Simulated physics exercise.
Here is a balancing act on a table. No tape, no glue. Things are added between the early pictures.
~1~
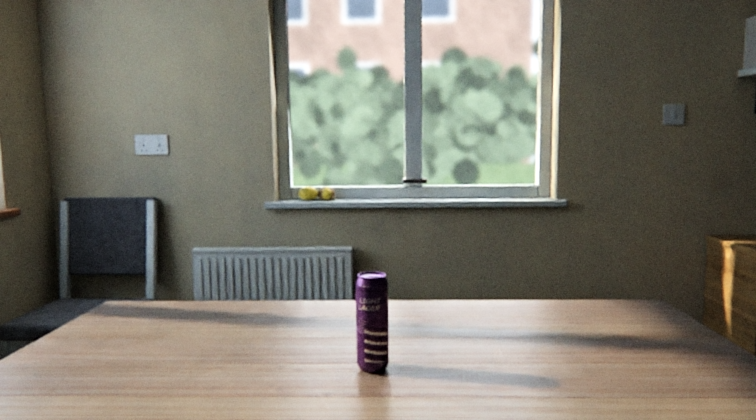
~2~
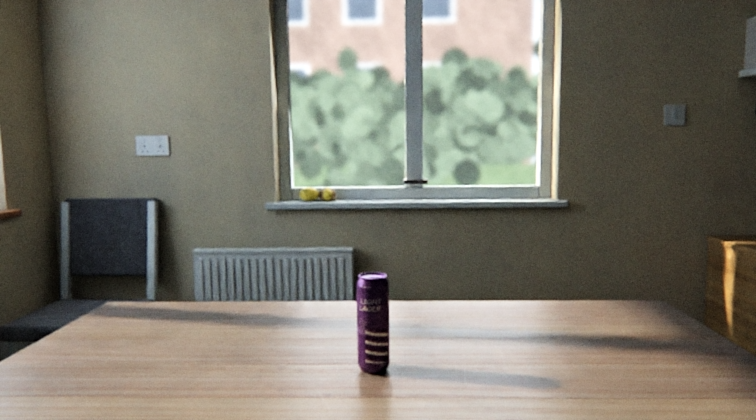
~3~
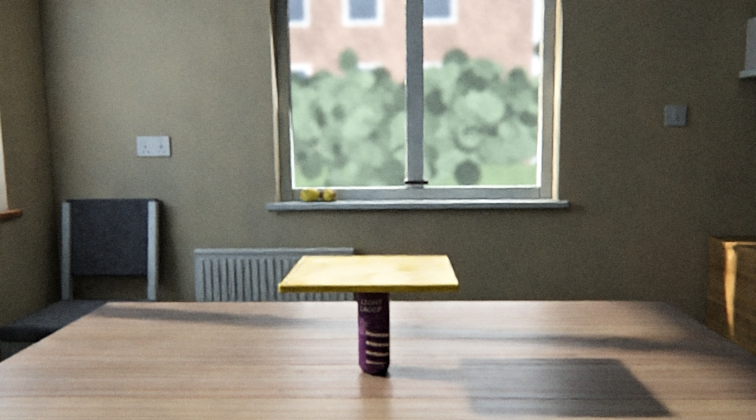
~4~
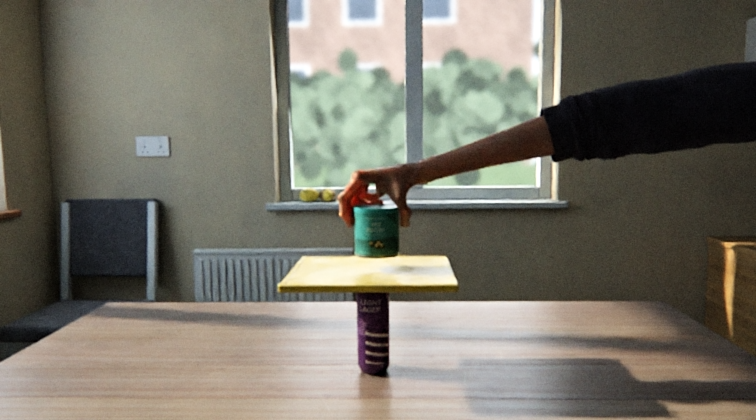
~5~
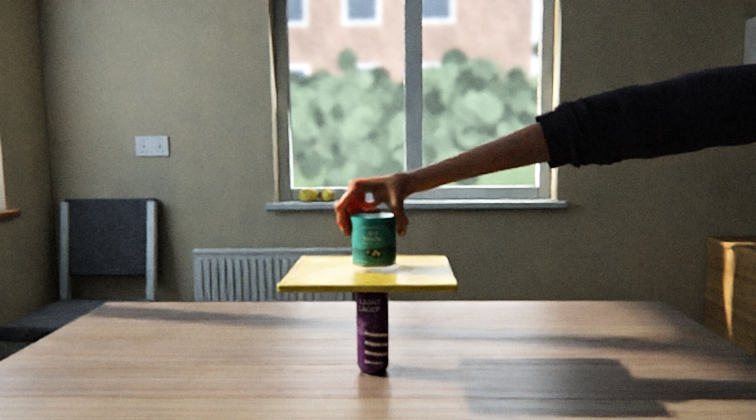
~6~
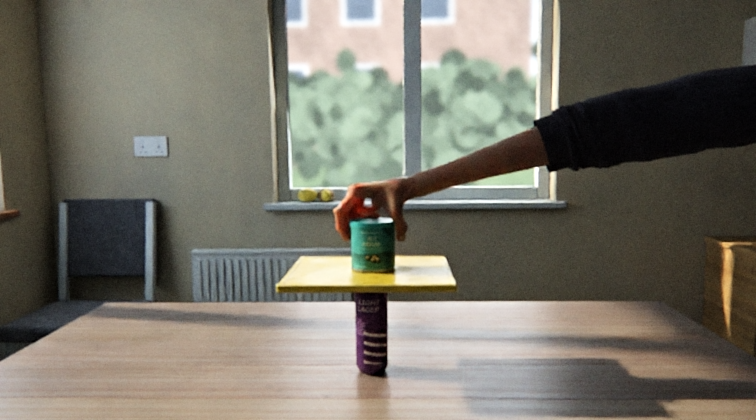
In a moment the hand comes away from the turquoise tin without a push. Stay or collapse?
Here the stack holds.
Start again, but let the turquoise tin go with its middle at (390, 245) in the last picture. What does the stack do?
Then it holds.
Then, 0.30 s on from there, no change.
Then, 0.70 s on from there, turquoise tin resting near (373, 245).
In the end, all 3 unmoved. At the end, from the last picture's camera, turquoise tin near (373, 245). The stack stays up.
